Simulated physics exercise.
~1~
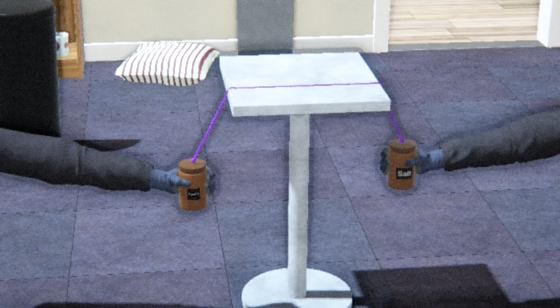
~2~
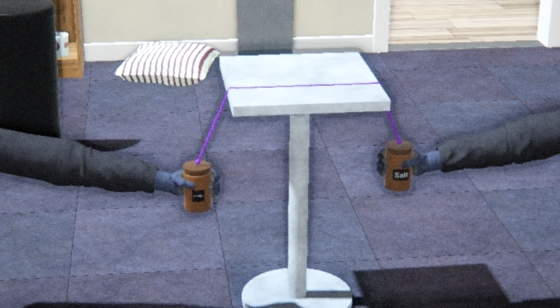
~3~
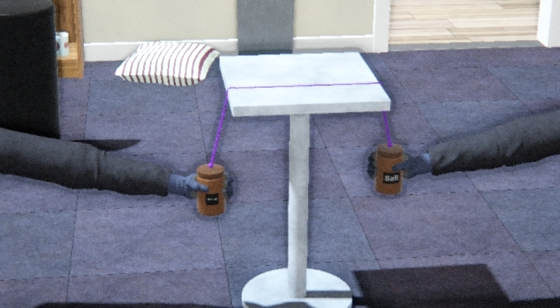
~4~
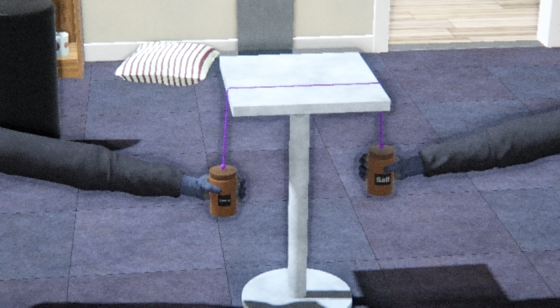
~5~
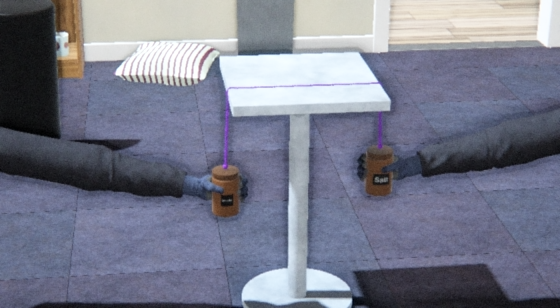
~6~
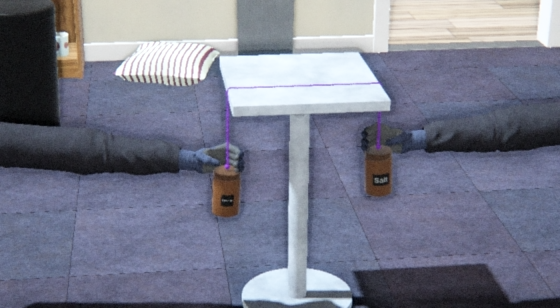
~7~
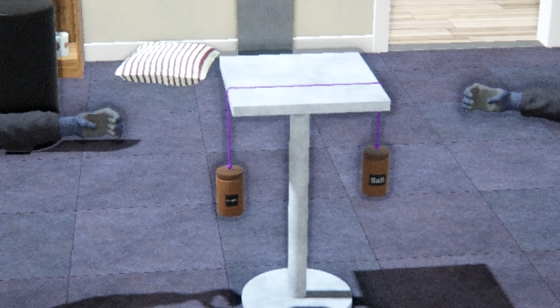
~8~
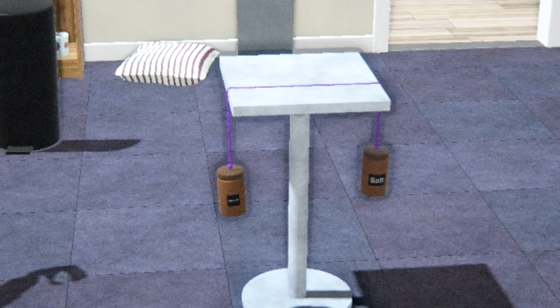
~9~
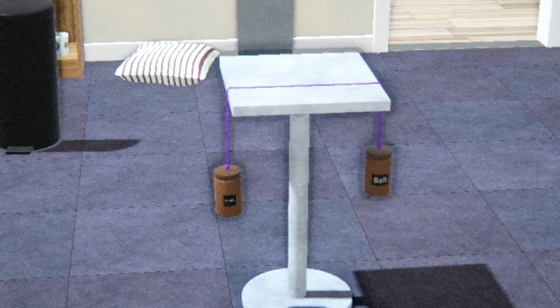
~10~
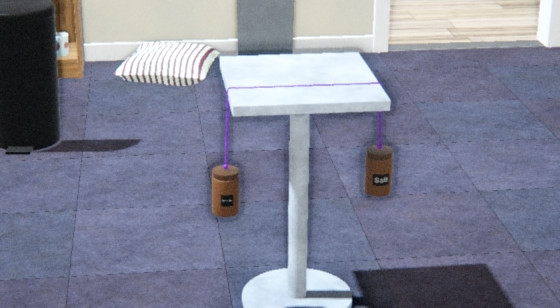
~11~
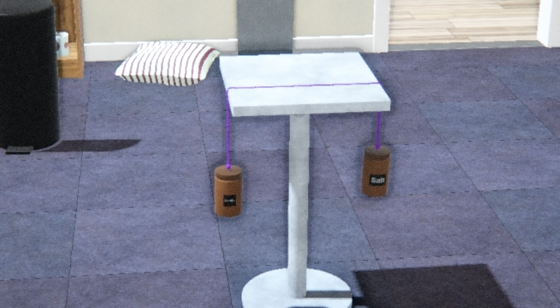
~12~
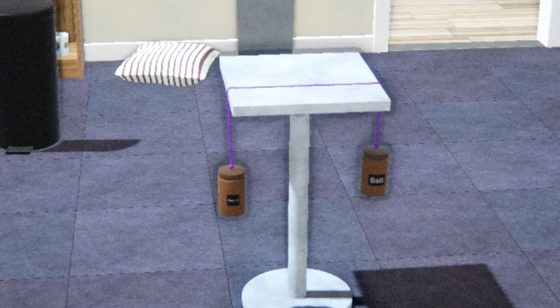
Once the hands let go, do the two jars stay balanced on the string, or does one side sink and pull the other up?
They stay balanced. The string does not slide over the table, and both jars remain hanging at about the heights where they were released.
